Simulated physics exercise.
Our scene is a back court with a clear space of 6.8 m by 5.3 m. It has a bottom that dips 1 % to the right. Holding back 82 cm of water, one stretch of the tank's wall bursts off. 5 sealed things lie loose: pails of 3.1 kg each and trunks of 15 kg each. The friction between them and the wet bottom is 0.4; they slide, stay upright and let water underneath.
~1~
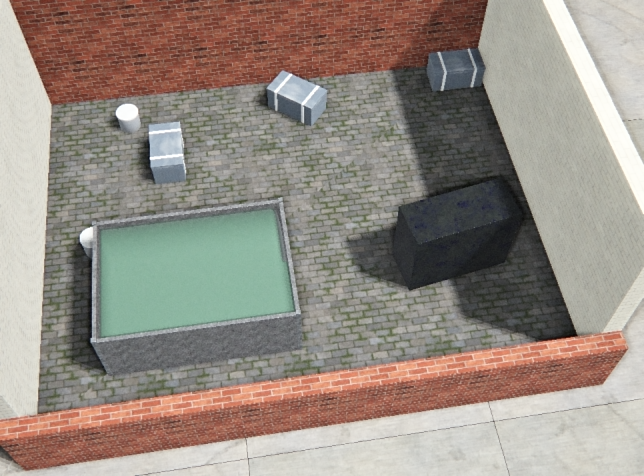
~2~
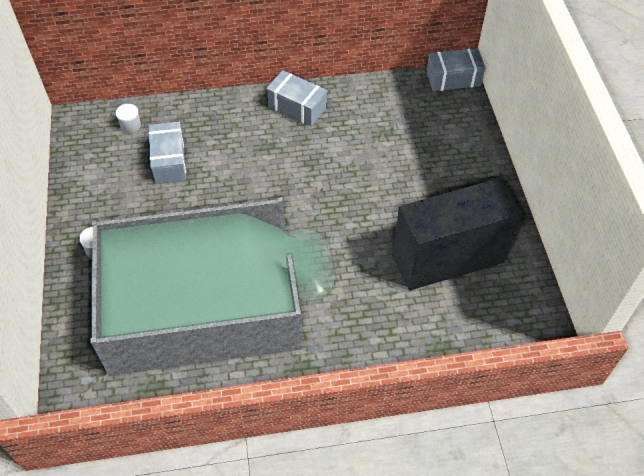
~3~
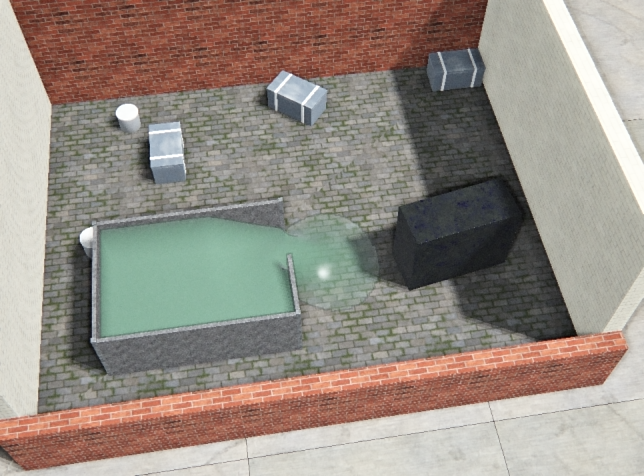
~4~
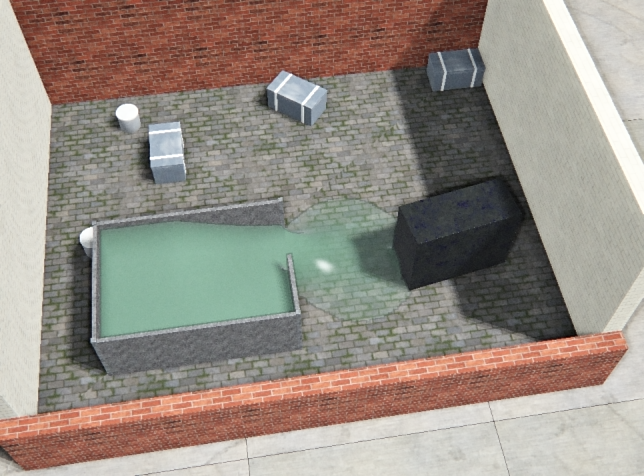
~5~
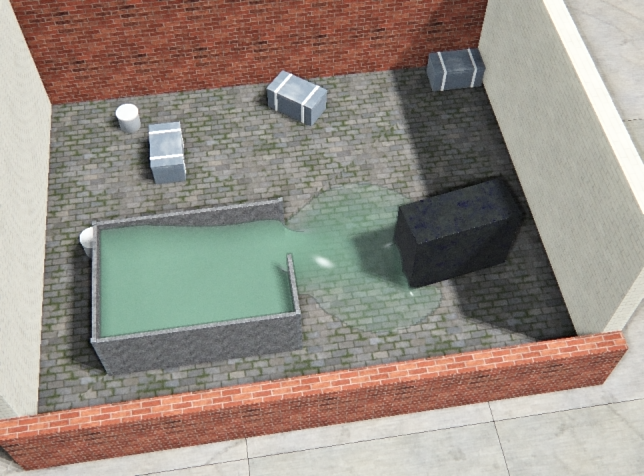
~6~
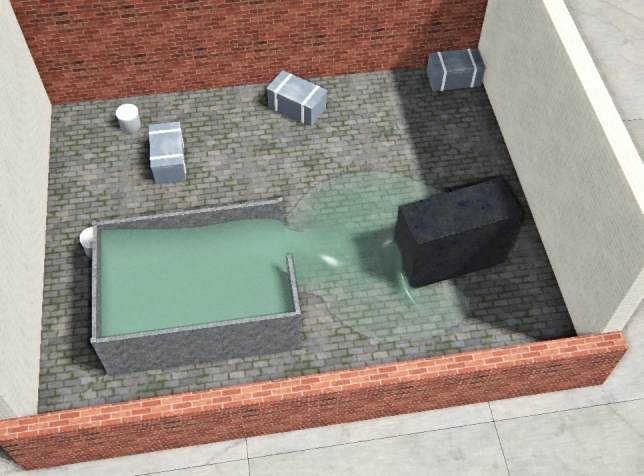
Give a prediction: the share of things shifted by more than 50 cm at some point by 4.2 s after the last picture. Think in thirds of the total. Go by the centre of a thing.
It is a third up to two thirds.
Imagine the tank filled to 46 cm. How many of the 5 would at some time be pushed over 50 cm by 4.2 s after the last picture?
In that case the number is 1.
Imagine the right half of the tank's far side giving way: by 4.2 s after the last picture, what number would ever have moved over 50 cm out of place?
In that case 5 of them.
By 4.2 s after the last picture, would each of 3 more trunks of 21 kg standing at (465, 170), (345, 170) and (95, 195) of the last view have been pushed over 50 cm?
The first comes out beyond the limit, the second beyond the limit, the third within the limit.
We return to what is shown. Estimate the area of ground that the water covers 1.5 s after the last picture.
The covered patch comes to about 19 m2.
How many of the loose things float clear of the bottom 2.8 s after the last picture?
By my count, 0.
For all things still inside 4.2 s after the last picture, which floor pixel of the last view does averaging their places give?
Mean position: Approximately (199, 173).
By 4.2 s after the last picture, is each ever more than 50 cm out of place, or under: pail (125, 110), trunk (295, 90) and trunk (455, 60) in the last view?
First falling below it, second exceeding it, third exceeding it.
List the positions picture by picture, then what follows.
The first picture shows a pail at (127, 112) rests on the ground; a pail at (92, 237) rests on the ground; water covers 3.5 m2; 0 of 5 have shifted.
The second picture shows a pail at (127, 112), on the bottom; a pail at (92, 237) rests on the ground; 4.1 m2 under water; 0 of 5 have shifted.
The third picture shows a pail at (127, 112), on the bottom; a pail at (92, 237), on the bottom; 5.0 m2 under water; 0 of 5 have shifted.
The fourth picture shows a pail at (127, 112), on the bottom; a pail at (92, 237) rests on the ground; water covers 6.1 m2; 0 of 5 have shifted.
The fifth picture shows a pail at (127, 112) rests on the ground; a pail at (92, 237) rests on the ground; water covers 7.1 m2; 0 of 5 have shifted.
The sixth picture shows a pail at (127, 112) rests on the ground; a pail at (92, 237) rests on the ground; 8.4 m2 under water; 0 of 5 have shifted.
Then, 0.4 s after the last picture 0 of 5 are over 50 cm from their spots; 0 afloat.
Then, 1.5 s after the last picture 0 of 5 are over 50 cm from their spots; 1 afloat.
Then, 2.8 s after the last picture 1 of 5 are over 50 cm from their spots; 0 afloat.
Then, 4.2 s after the last picture 2 of 5 are over 50 cm from their spots, and 2 have been at some point; 1 afloat.
